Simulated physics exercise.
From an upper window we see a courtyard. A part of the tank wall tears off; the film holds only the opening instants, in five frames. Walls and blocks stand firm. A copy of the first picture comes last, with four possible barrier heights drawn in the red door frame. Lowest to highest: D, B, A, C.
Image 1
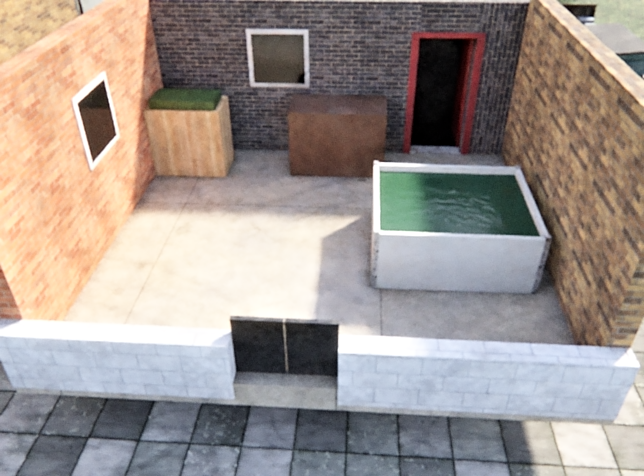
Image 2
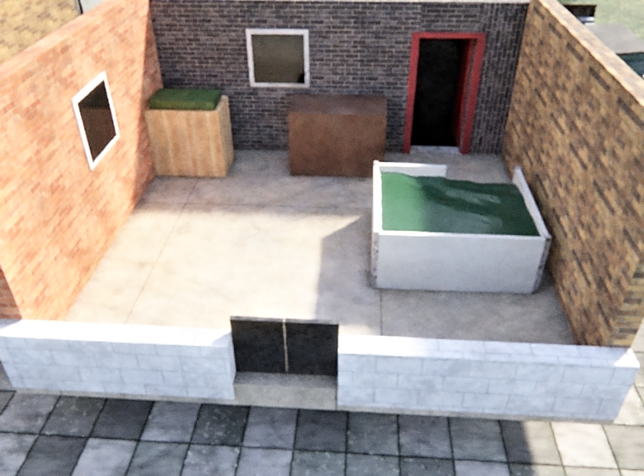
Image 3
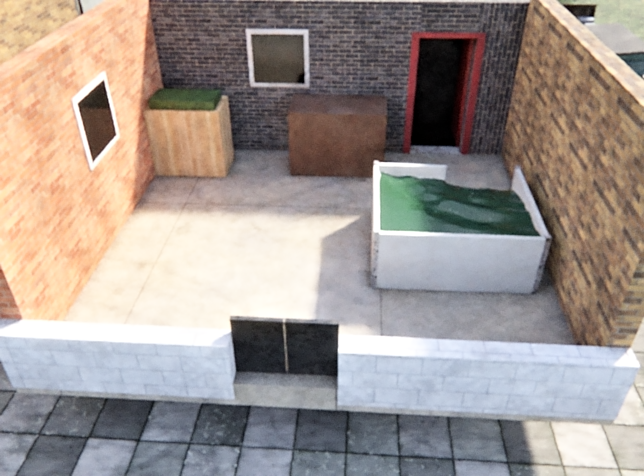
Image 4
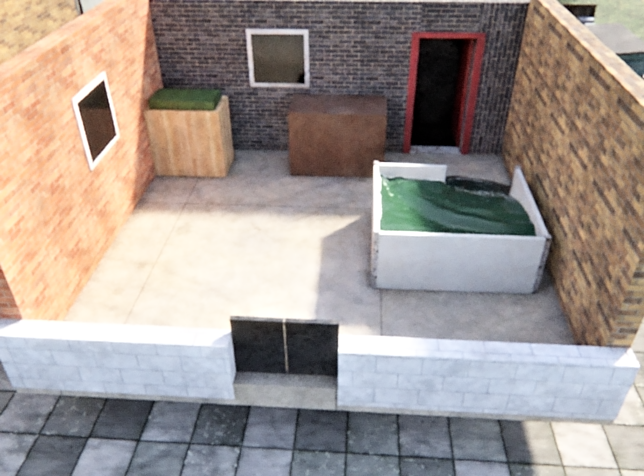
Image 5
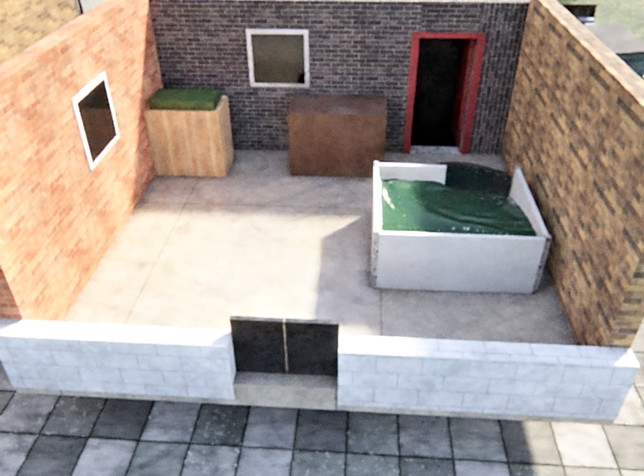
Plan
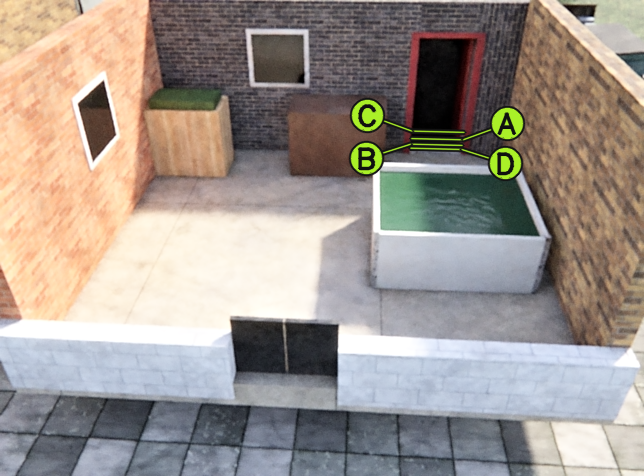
Green water lying still in a white tank, then heaving and sloshing unevenly inside it, in a brick-walled courtyard seen from above.
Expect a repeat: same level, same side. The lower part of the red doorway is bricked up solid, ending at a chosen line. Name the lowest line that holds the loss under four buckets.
Choose C.
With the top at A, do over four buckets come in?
Yes, that goes wrong.
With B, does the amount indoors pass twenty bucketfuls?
Yes.
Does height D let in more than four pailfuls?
Yes.
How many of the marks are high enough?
One.
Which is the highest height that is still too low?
That would be A.
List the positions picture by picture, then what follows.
Water in the tank at rest, its middle at (452, 203); foot of the red doorway at (435, 153); shut gate at (285, 329).
Water covers 1 % of the ground, its front hidden from here.
Water covers 3 % of the ground, its front hidden from here.
Water covers 6 % of the ground, its front hidden from here.
Water covers 10 % of the ground and shows as far out as (448, 164).
On the marked copy, A at (437, 139); B at (436, 144); C at (438, 131); D at (436, 148); from the bottom up D, B, A, C.
With A, about 8 bucketfuls get in.
With B, dozens of bucketfuls pour in.
With C, a splash gets over, under a bucket.
With D, dozens of bucketfuls pour in.
